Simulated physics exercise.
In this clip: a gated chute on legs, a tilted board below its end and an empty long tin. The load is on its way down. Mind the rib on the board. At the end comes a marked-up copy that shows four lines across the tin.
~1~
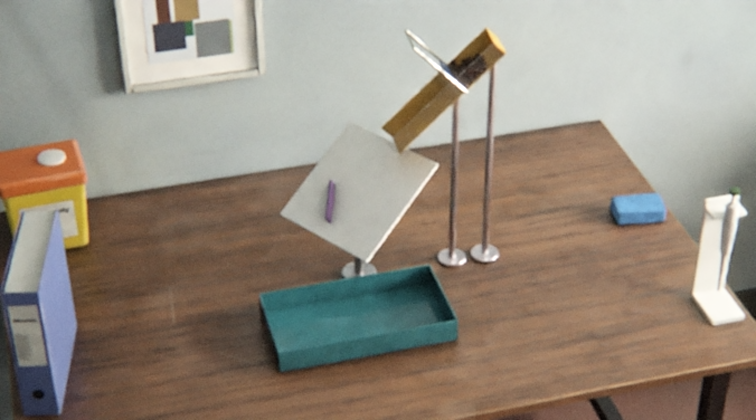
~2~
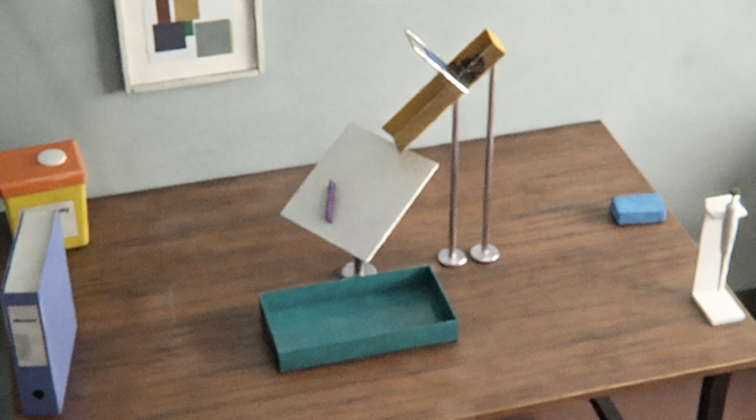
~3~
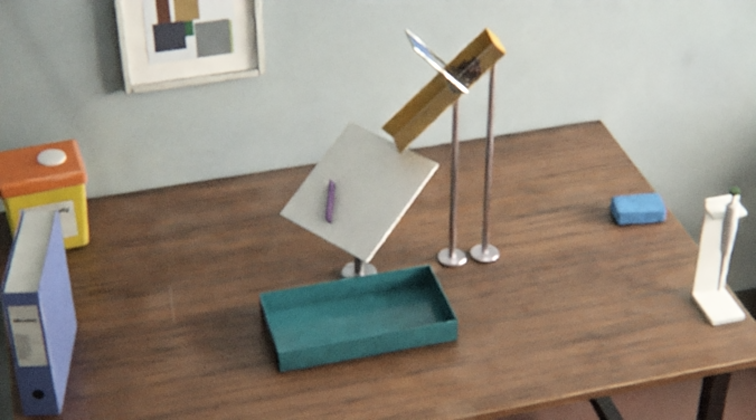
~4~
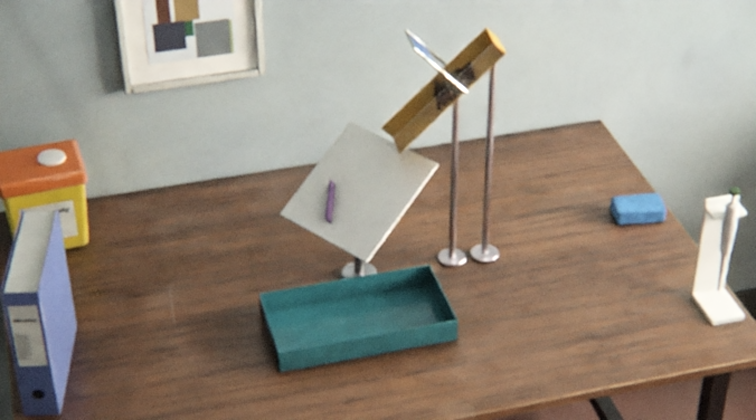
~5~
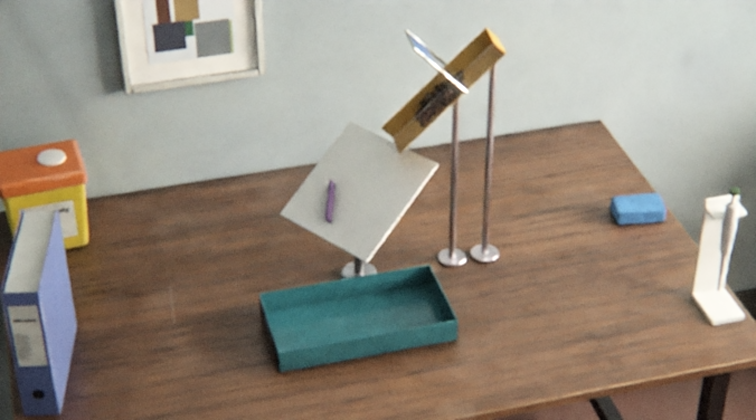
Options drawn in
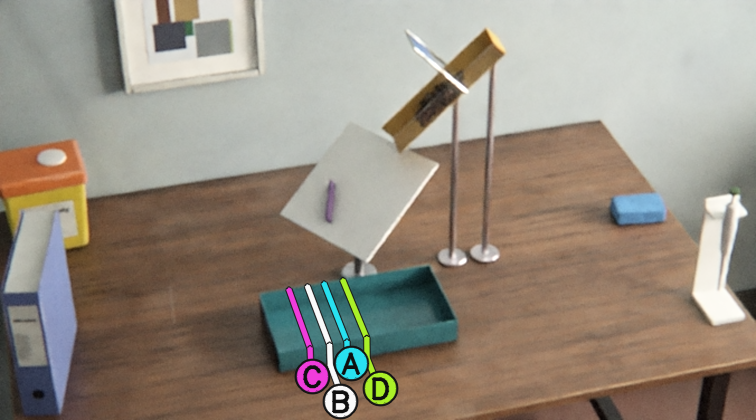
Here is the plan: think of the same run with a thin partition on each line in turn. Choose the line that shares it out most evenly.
Choose B.
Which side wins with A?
Left.
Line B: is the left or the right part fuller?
The right side.
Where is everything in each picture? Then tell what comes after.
Load behind the gate at (466, 71), chocolate balls; lip of the chute at (396, 146), sloping fairly steeply, in the first frame.
Middle of the board at (358, 189), tilted fairly steeply; middle of its low edge at (322, 237); of its high edge at (393, 142), in the second frame.
Front corners of the tin at (279, 353) and (457, 320), empty; front of the load at (450, 86), in the third frame.
Middle of the load at (452, 83); its front at (440, 108), about a third of the way to the lip; rib from (330, 180) to (326, 218), in the fourth frame.
Middle of the load at (438, 96); its front at (416, 118), about two thirds of the way to the lip, in the fifth frame.
On the marked copy, line A crosses the front rim at (346, 340); line B crosses the front rim at (329, 344); line C crosses the front rim at (309, 347); line D crosses the front rim at (366, 337).
Choosing A, of what is caught, nearly all on the left of the divider, a small part on the right.
Choosing B, of what is caught, about a third on the left of the divider, about two thirds on the right.
Choosing C, of what is caught, a small part on the left of the divider, nearly all on the right.
Choosing D, of what is caught, all on the left of the divider, none on the right.
